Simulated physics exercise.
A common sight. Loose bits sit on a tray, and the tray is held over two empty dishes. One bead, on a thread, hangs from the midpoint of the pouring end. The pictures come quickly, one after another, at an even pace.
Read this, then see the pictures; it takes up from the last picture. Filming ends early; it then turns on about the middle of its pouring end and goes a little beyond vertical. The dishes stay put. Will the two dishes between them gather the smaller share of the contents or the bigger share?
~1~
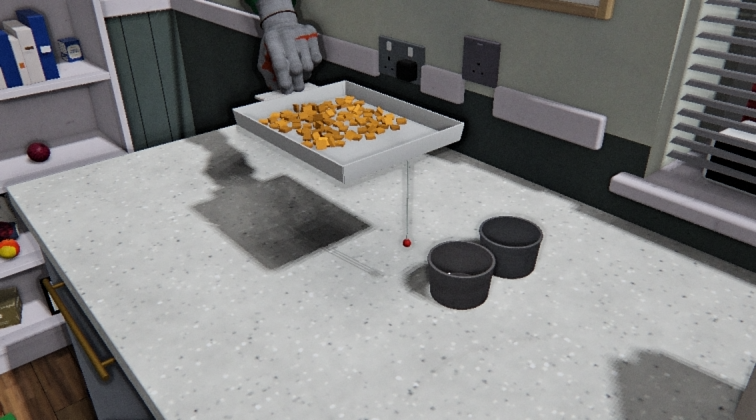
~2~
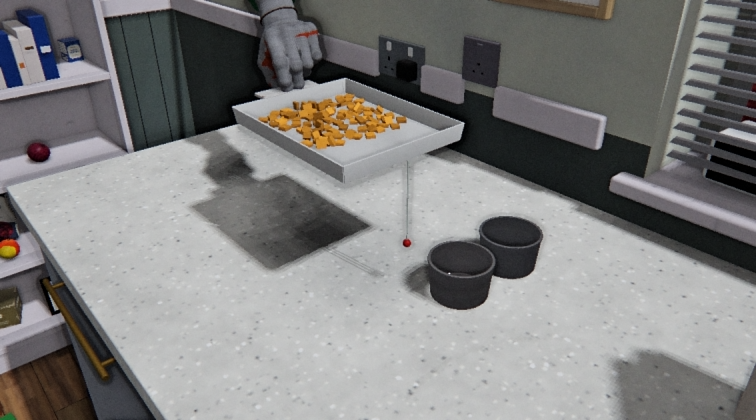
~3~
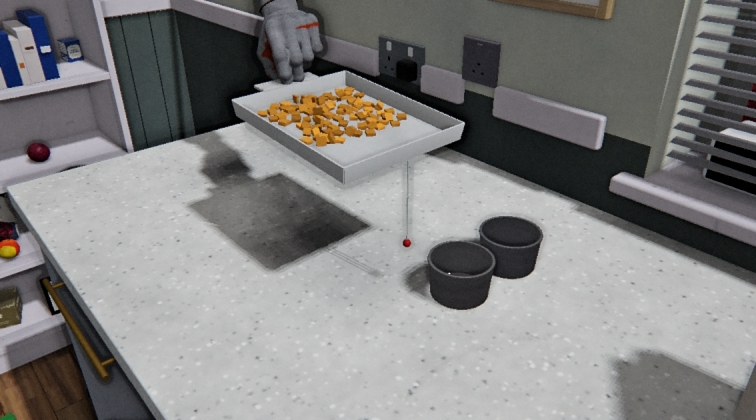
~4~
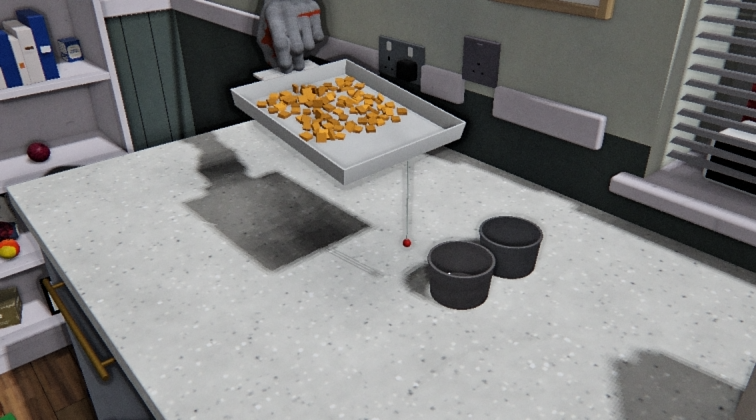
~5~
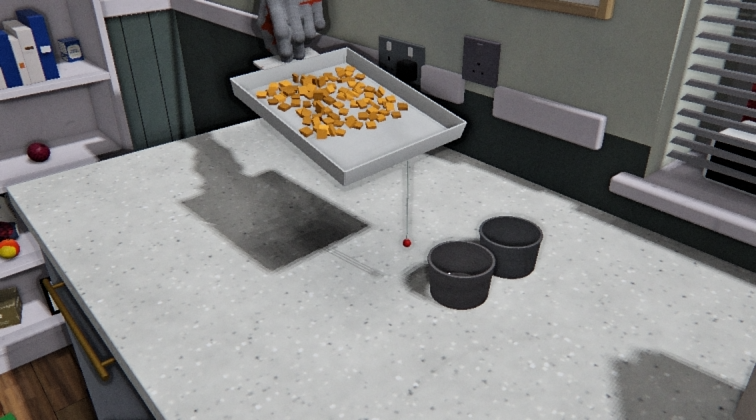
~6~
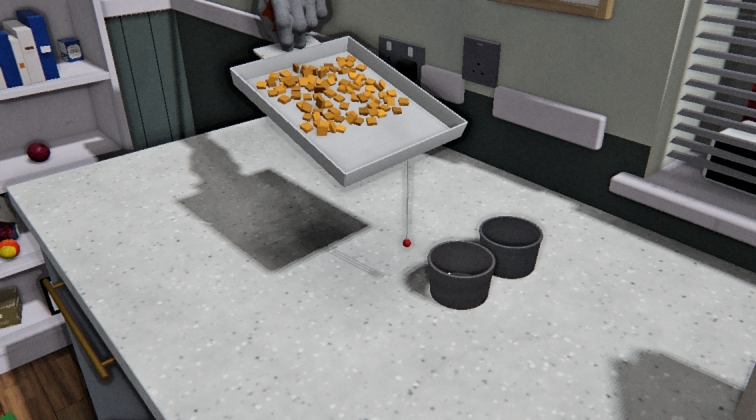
Between them the dishes gather the smaller share.
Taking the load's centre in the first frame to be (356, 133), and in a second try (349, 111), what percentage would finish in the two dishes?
From the first start you get 20 in a hundred, from the second 20 in a hundred.
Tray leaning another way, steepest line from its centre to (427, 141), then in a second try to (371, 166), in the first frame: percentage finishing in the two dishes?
You'd get 20 per cent the first time and 0 per cent the second time.
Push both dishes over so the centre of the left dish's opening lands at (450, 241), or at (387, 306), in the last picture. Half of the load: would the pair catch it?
For the two tries in order: Not as much as half, exceeding half.
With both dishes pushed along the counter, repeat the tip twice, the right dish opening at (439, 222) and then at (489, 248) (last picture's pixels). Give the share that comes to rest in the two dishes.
You'd get 0 in a hundred first and 40 in a hundred after that.
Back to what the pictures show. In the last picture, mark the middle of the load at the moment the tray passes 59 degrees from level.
Centre estimate: (383, 149).
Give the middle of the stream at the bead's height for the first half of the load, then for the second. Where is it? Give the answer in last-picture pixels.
The opening part goes through (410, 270); what follows goes through (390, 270).
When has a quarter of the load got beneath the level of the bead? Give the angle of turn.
Roughly 115 degrees at that moment.
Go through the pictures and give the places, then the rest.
The first picture shows corners of the pouring end (344, 165) and (461, 123), level; middle of the load (329, 122), small crackers; left dish (485, 286); right dish (534, 257); bead on its thread (407, 243).
The second picture shows corners of the pouring end (344, 165) and (461, 123), level; middle of the load (329, 120).
The third picture shows corners of the pouring end (344, 166) and (461, 123), tipped barely, lowest at the left corner; middle of the load (329, 115).
The fourth picture shows corners of the pouring end (345, 168) and (462, 122), tipped a little, lowest at the left corner; middle of the load (329, 108).
The fifth picture shows corners of the pouring end (345, 170) and (463, 122), tipped a little, lowest at the left corner; middle of the load (330, 100).
The sixth picture shows corners of the pouring end (346, 172) and (464, 122), tipped clearly, lowest at the left corner; middle of the load (330, 93); left dish (485, 286); right dish (534, 257).
Just after the last frame, tray tipped steeply; almost all on the tray; just a few in the air.
A moment on, tray tipped right over; the larger part on the tray; about a tenth outside both; just a few in the air.
Further on, tray tipped past a quarter turn; about a tenth in the left dish; almost all outside both.
When it is over, tray tipped past a quarter turn; about a tenth in the left dish; not one in the right dish; almost all outside both.
